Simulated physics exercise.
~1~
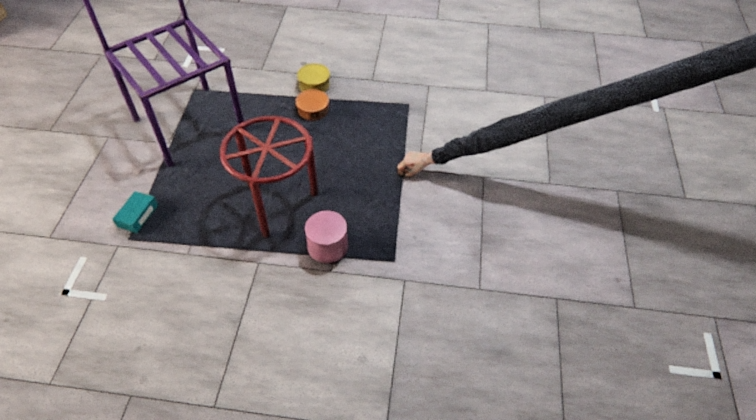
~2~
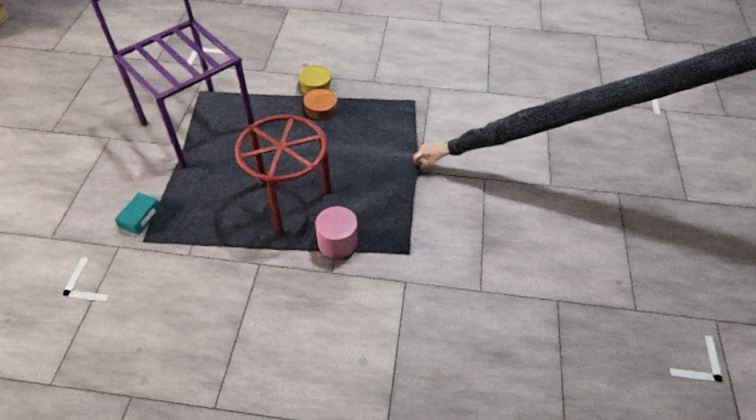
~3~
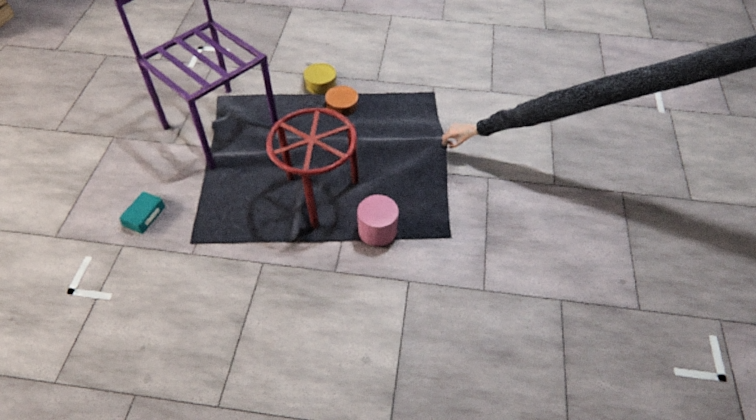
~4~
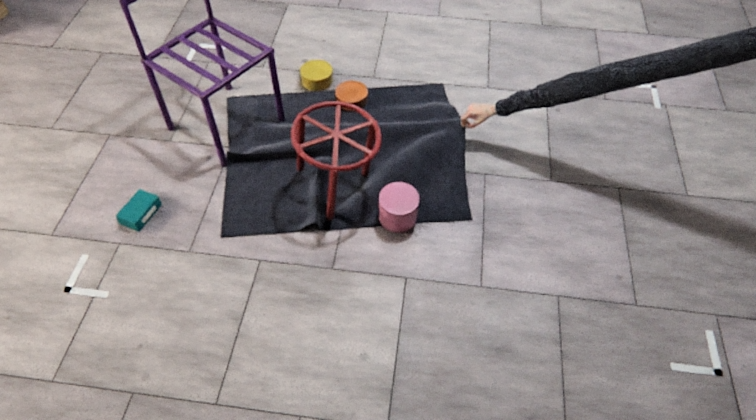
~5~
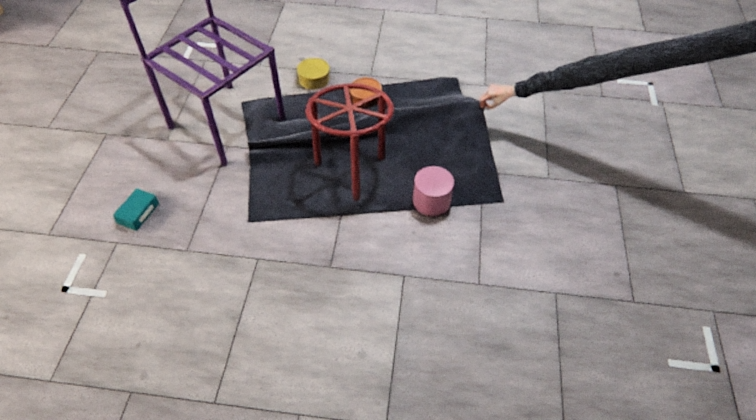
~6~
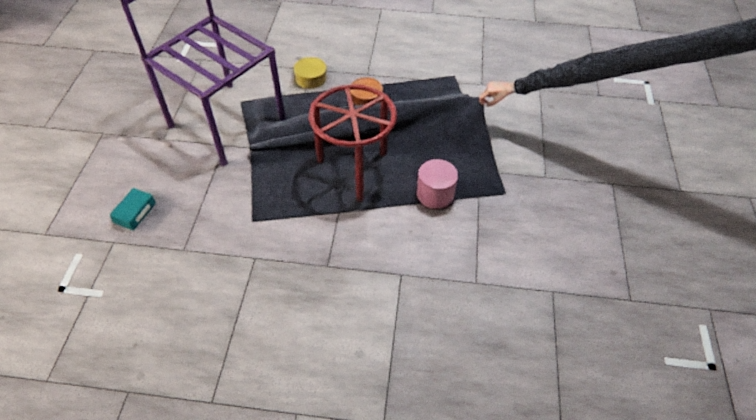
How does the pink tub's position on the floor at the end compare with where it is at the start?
At the end the pink tub is clearly farther to the right and a little farther back on the floor than at the start, still near the front edge of the dark mat.
